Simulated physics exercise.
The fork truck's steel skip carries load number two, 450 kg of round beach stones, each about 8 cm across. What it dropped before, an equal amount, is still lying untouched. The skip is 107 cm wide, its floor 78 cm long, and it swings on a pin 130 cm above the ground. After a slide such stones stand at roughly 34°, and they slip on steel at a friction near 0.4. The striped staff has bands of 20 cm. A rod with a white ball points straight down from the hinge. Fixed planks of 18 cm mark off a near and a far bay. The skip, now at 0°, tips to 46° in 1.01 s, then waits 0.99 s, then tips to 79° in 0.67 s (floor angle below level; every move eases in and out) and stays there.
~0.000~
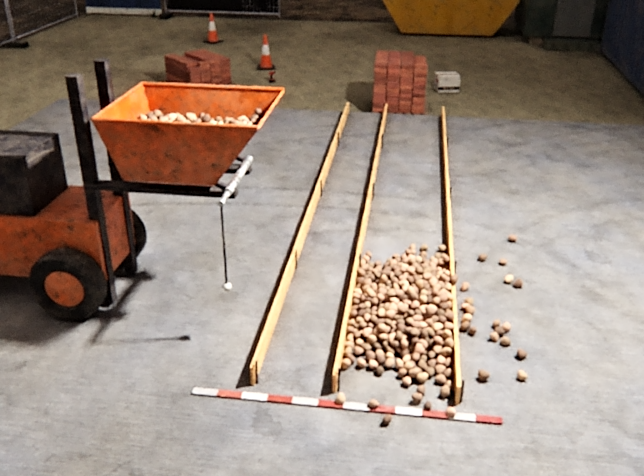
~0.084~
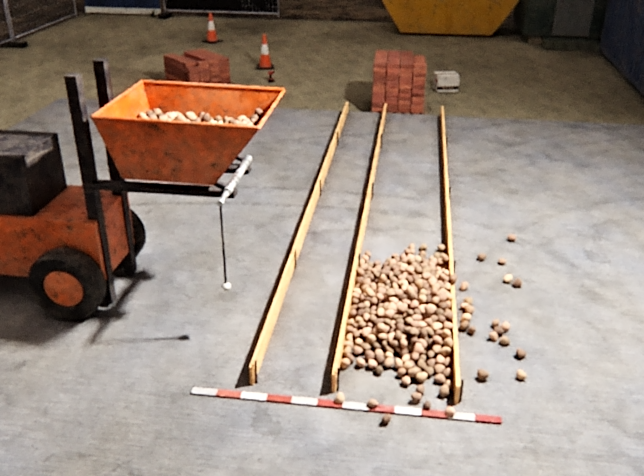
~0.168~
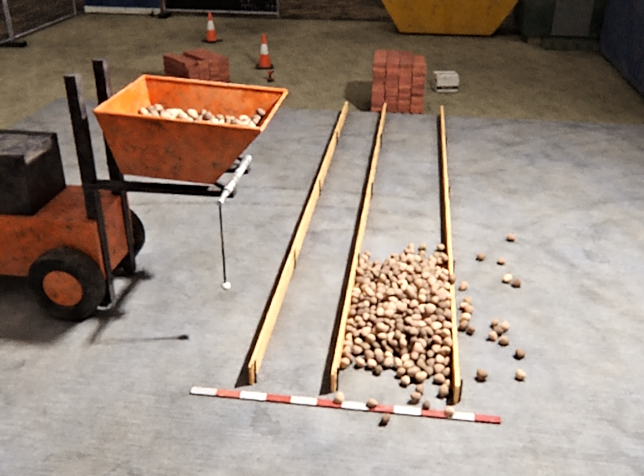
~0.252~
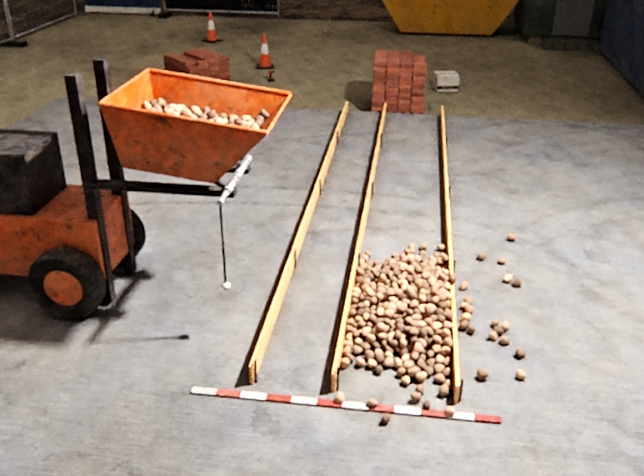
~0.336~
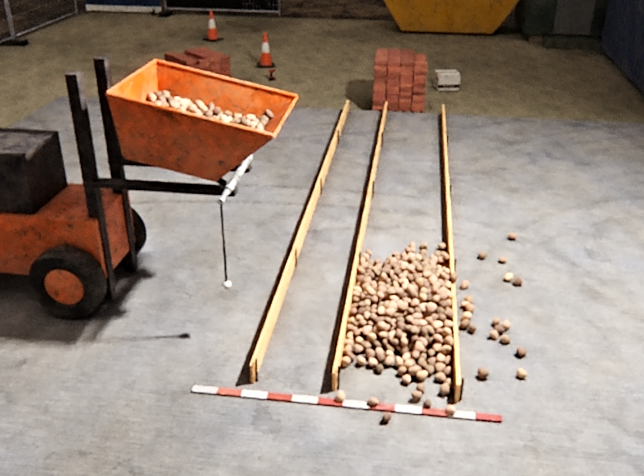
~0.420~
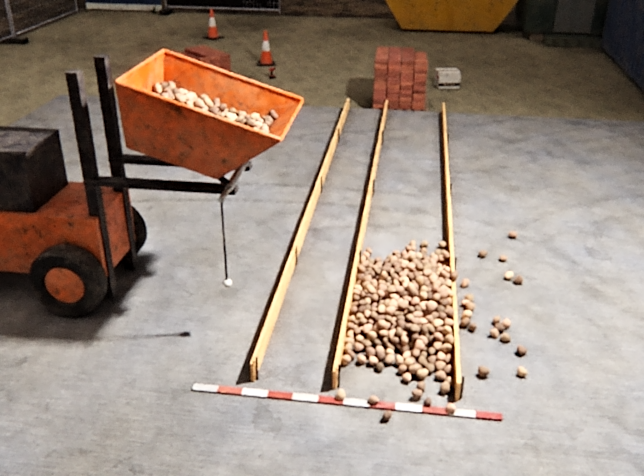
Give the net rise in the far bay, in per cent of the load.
About 75 per cent.
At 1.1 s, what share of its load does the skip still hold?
About 100 per cent.
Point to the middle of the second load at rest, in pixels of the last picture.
Around (379, 292).
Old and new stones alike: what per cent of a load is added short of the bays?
About 0 per cent.
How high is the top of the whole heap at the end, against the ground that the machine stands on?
About 44 cm above it.
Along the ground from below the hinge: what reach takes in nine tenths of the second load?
Roughly 170 cm ahead of it.
After 0.8 s the floor is at 39°; in per cent of one load, 100 in the skip, 96 in the far bay, 3 past the last board; the foremost stones are at (512, 299).
After 1.1 s the floor is at 46°; in per cent of one load, 100 in the skip, 96 in the far bay, 3 past the last board; the foremost stones are at (512, 299).
After 3.1 s the floor is at 79°; in per cent of one load, 30 in the skip, 25 in the near bay, 141 in the far bay, 3 past the last board; the foremost stones are at (512, 299).
After 5.8 s the floor is at 79°; in per cent of one load, 0 in the skip, 23 in the near bay, 171 in the far bay, 6 past the last board; the foremost stones are at (554, 290). Net gain in the far bay, 75.
